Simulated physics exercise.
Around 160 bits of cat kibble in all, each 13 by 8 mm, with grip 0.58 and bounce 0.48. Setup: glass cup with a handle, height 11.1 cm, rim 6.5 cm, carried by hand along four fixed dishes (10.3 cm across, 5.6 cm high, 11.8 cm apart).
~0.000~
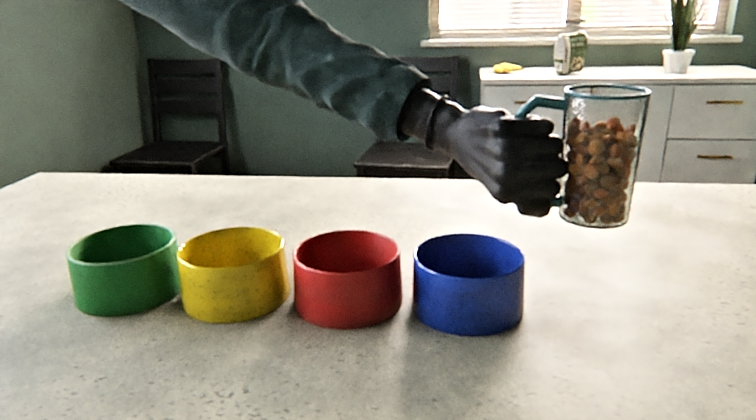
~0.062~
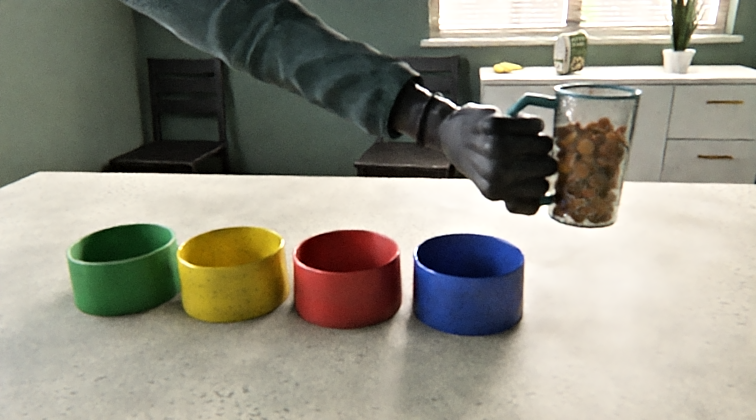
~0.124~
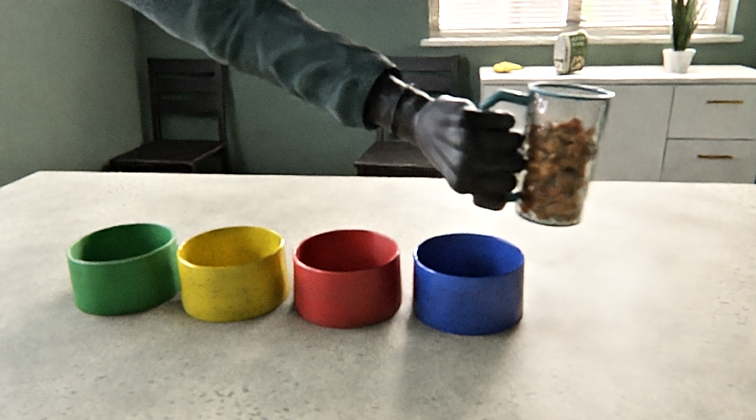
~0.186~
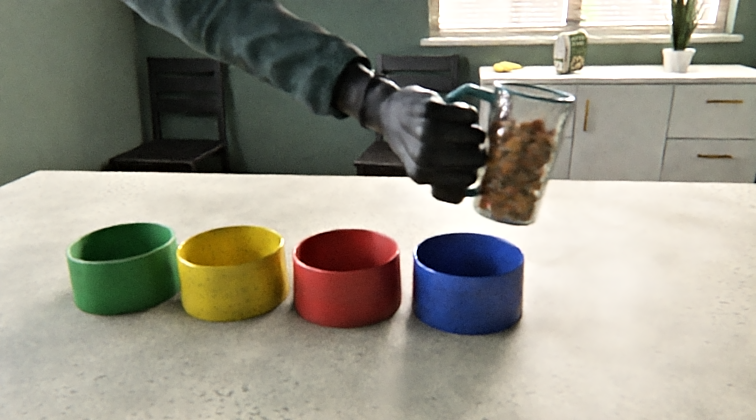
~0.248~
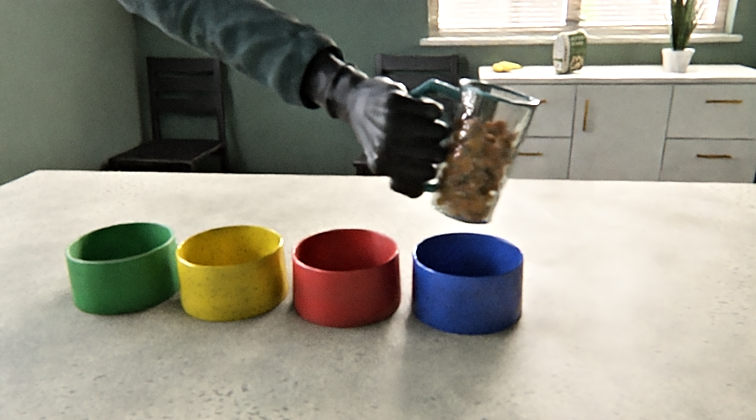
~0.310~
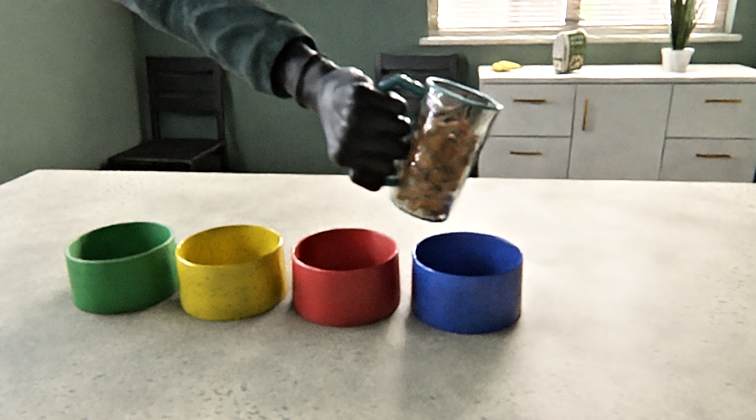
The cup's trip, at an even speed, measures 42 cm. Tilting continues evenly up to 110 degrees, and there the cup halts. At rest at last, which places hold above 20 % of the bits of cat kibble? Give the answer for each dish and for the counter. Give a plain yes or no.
Red dish - no, blue dish - no, green dish - no, yellow dish - yes, counter - no.
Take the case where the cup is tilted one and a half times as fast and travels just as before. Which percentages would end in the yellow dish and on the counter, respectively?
Then the yellow dish would get 80 and the counter 0.
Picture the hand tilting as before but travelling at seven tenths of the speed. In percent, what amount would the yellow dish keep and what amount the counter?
Yellow: 90; counter: 0.
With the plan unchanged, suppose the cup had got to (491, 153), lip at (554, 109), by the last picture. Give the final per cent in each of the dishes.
The red dish keeps 0, the blue one 0, the green one 0 and the yellow one 90.
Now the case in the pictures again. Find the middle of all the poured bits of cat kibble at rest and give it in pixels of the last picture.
Centre at rest: Approx. (231, 277) px.
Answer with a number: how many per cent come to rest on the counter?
The figure is about 0 percent.
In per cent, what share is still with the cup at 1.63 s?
Roughly 75 %.
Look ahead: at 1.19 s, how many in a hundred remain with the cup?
Somewhere close to 100 percent.
Then, at 0.84 s, tilt 63 degrees; cup holds 100 %.
After 1.19 s, tilt 91 degrees; cup holds 100 %.
Then, at 1.63 s, tilt 110 degrees; cup holds 75 %, yellow 20 %.
At rest (3.7 s), red 0 %, blue 0 %, green 0 %, yellow 90 %, counter 0 %, cup 10 %.
